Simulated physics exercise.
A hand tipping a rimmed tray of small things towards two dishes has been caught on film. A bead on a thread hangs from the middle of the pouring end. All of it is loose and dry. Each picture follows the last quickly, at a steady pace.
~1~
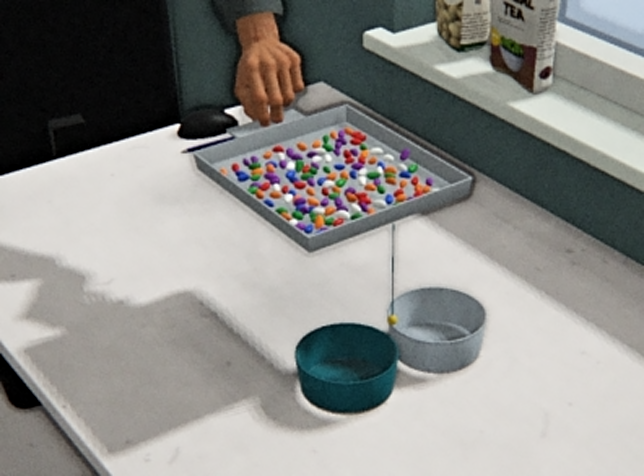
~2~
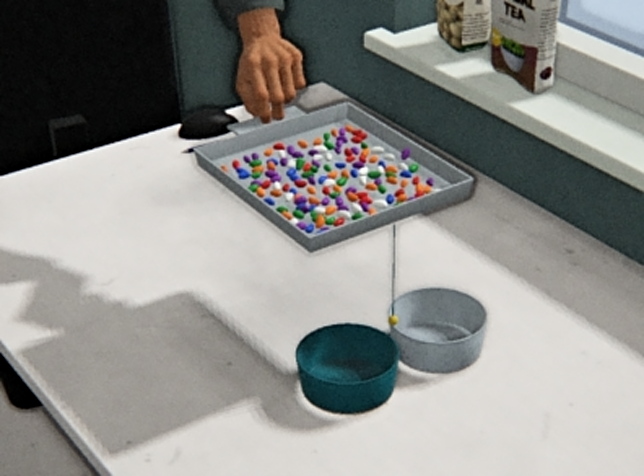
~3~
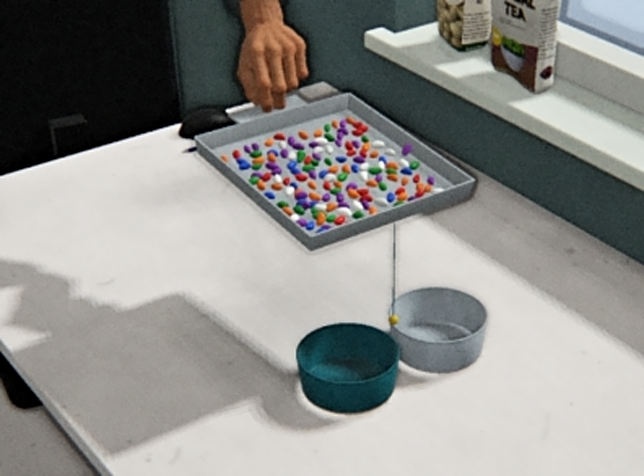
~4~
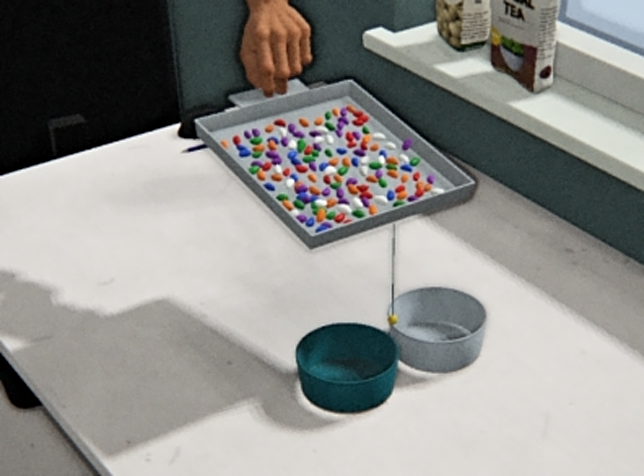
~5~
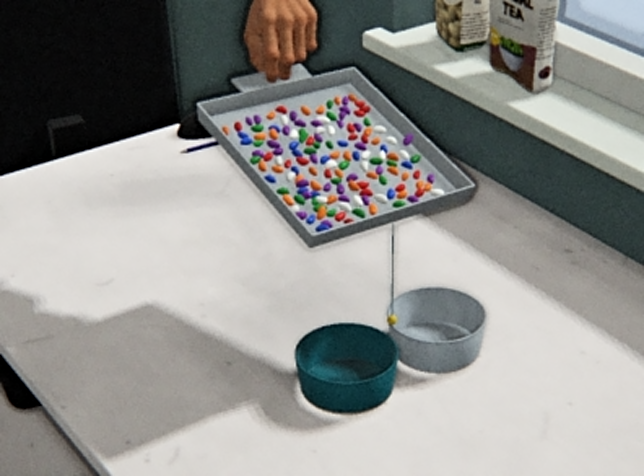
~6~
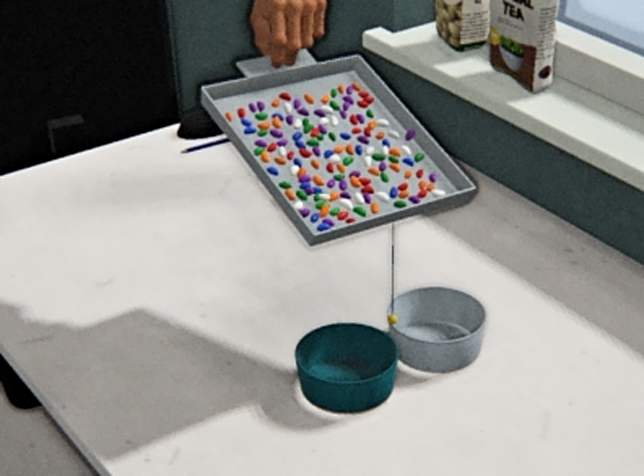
A hand held a gray rimmed tray of colorful jelly beans above a teal dish and a gray one, then steadily raised the handle end, tilting the tray toward its lower right corner.
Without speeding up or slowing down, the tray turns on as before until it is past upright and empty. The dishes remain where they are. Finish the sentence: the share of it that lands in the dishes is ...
... below one half.
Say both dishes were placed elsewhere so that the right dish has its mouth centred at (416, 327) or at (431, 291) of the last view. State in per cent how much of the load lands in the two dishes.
Trial 1 around 30 percent, trial 2 around 0 percent.
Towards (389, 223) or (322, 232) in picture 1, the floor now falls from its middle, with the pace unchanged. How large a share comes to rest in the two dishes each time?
Close to 20 percent first and close to 70 percent second.
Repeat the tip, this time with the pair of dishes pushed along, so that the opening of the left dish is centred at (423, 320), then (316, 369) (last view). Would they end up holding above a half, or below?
The first time it's lower than half, the second time lower than half.
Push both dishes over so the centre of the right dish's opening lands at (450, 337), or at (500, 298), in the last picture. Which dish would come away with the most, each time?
Try 1: The dish at right; try 2: The dish at left.
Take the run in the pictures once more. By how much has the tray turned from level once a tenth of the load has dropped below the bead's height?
Close to 115° of tilt at that moment.
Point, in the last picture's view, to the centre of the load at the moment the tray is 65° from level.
Roughly (398, 177).
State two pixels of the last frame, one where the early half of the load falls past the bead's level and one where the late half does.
Half one: (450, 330), half two: (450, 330).
Just after the last frame, tray tipped steeply; every one on the tray.
A moment on, tray tipped past a quarter turn; almost all on the tray; just a few outside both; just a few in the air.
Further on, tray tipped past a quarter turn; just a few in the left dish; roughly a third in the right dish; roughly two thirds outside both.
When it is over, tray tipped past a quarter turn; just a few in the left dish; roughly a third in the right dish; roughly two thirds outside both.
